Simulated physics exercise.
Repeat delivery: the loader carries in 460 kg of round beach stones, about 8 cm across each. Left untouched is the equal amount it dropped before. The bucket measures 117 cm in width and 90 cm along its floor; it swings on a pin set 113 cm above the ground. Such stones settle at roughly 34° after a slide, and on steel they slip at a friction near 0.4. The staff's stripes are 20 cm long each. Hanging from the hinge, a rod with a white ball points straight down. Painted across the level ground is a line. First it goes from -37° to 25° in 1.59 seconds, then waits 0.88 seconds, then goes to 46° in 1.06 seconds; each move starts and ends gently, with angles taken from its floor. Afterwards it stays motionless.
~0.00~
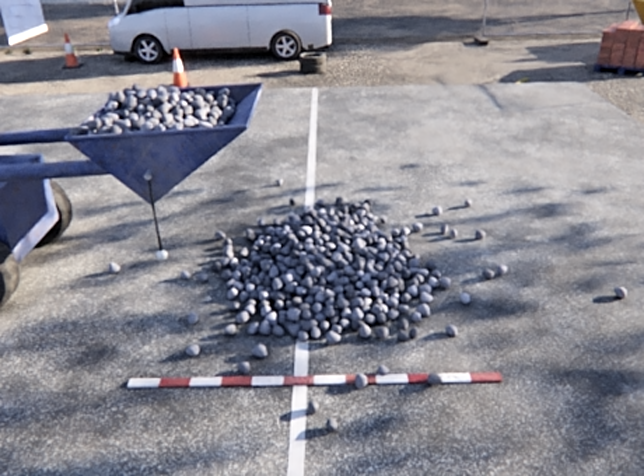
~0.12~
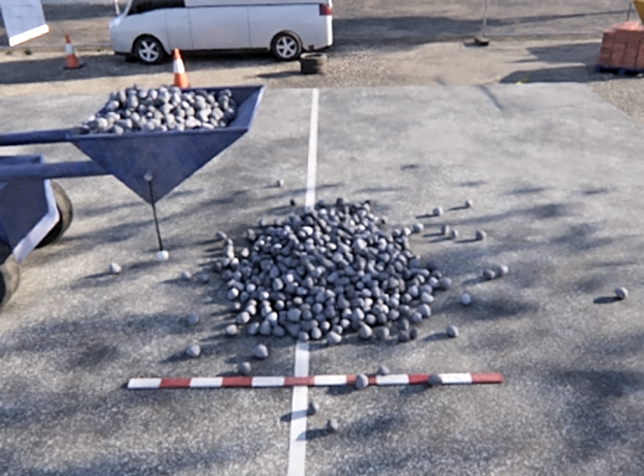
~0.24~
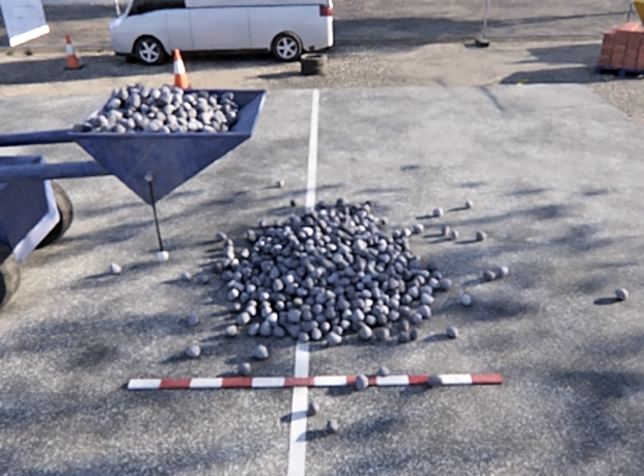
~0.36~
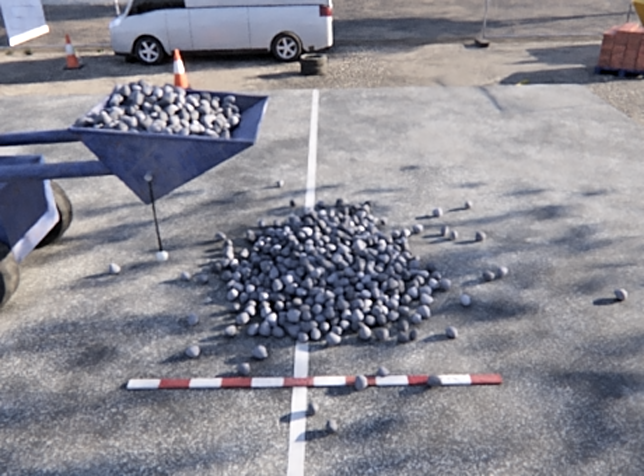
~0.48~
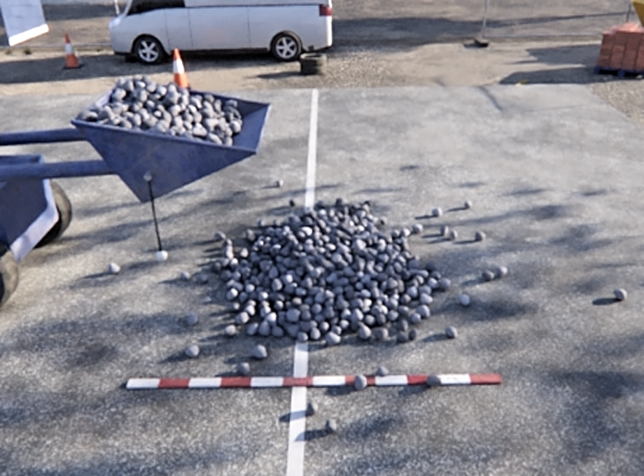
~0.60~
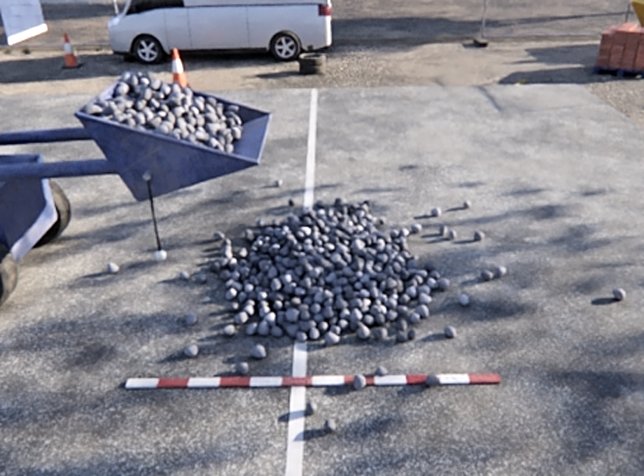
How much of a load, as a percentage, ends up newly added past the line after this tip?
52 %.
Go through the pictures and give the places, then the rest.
Lip at (247, 127), floor tilted -37°, highest stones at (158, 94). The earlier load is highest near (310, 250), 19 cm above ground level, 33 % short of the line, 67 % past the line, in the first picture.
Lip at (248, 130), floor tilted -36°, highest stones at (147, 95); the stones move at 0.1 m/s on average, in the second picture.
The bucket is at -33°, its lip at (251, 135); the top of the load is at (145, 93); the stones move at 0.1 m/s on average, in the third picture.
The bucket is at -29°, its lip at (254, 143); the top of the load is at (136, 92); the stones move at 0.2 m/s on average, in the fourth picture.
The bucket is at -23°, its lip at (257, 152); the top of the load is at (135, 87); the stones move at 0.2 m/s on average, in the fifth picture.
Lip at (258, 163), floor tilted -17°, highest stones at (134, 82); the stones move at 0.2 m/s on average, in the sixth picture.
After 1.2 s the floor is at 15°; in per cent of one load, 100 in the bucket, 33 short of the line, 67 past the line; the foremost stones are at (482, 242).
After 1.7 s the floor is at 25°; in per cent of one load, 64 in the bucket, 65 short of the line, 72 past the line; the foremost stones are at (482, 242).
After 4.0 s the floor is at 46°; in per cent of one load, 0 in the bucket, 81 short of the line, 119 past the line; the foremost stones are at (486, 248).
After 6.7 s the floor is at 46°; in per cent of one load, 0 in the bucket, 81 short of the line, 119 past the line; the foremost stones are at (486, 248). Net gain past the line, 52.
